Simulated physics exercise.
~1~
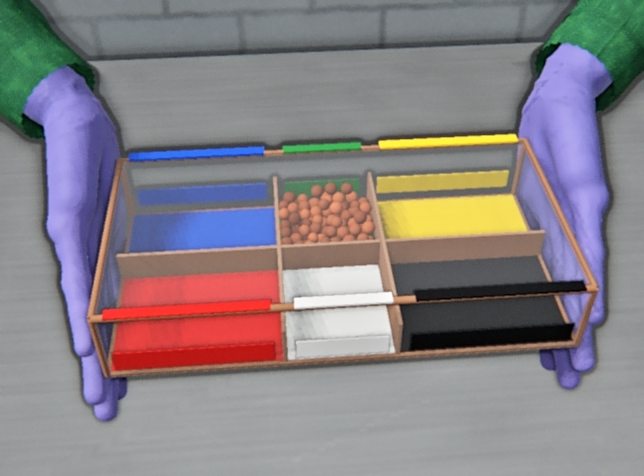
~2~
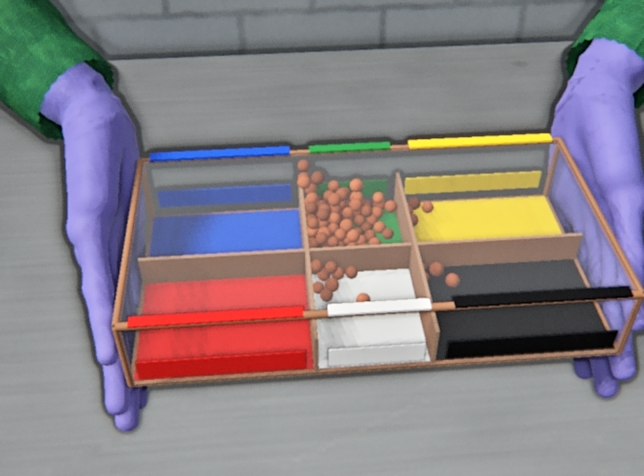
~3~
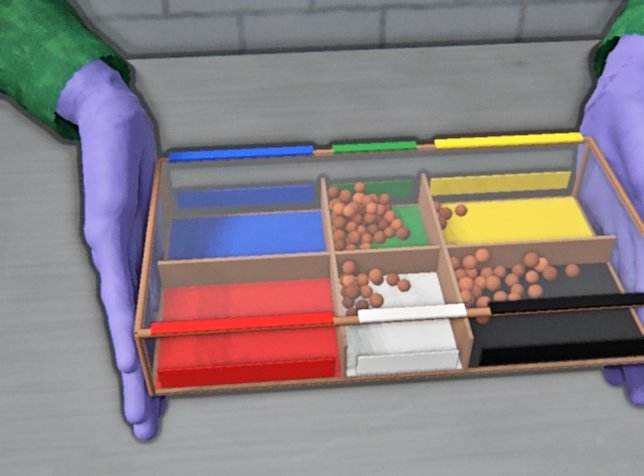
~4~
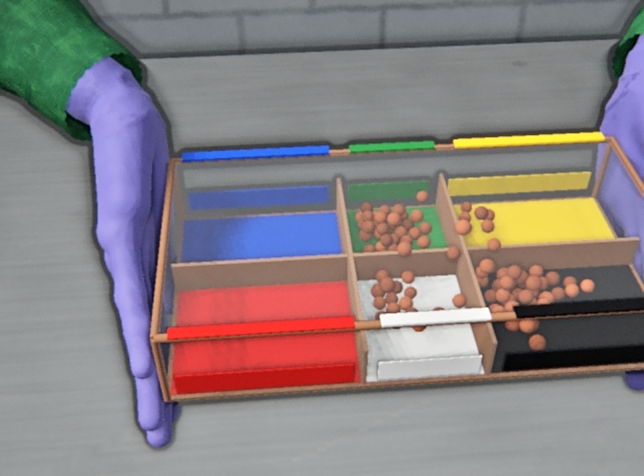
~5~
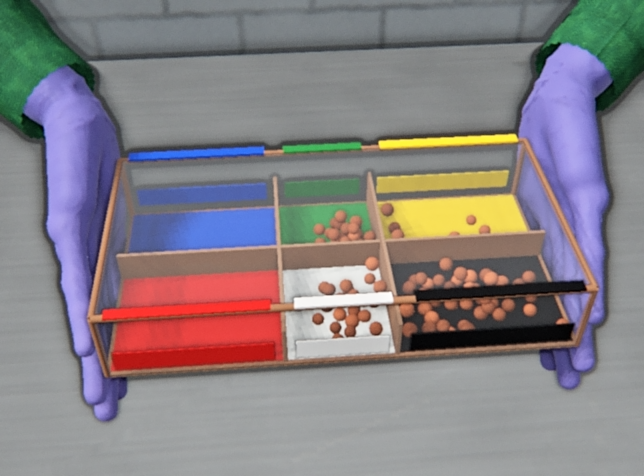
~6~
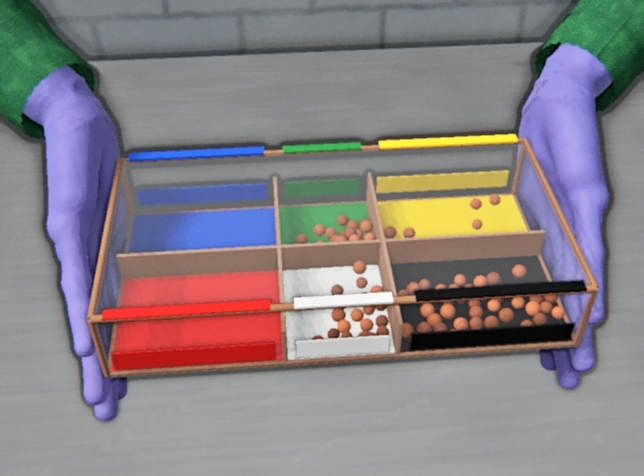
On a grey tabletop, purple hands shake a lidded divided box, scattering brown pellets from green, mostly into black, none reaching red or blue.
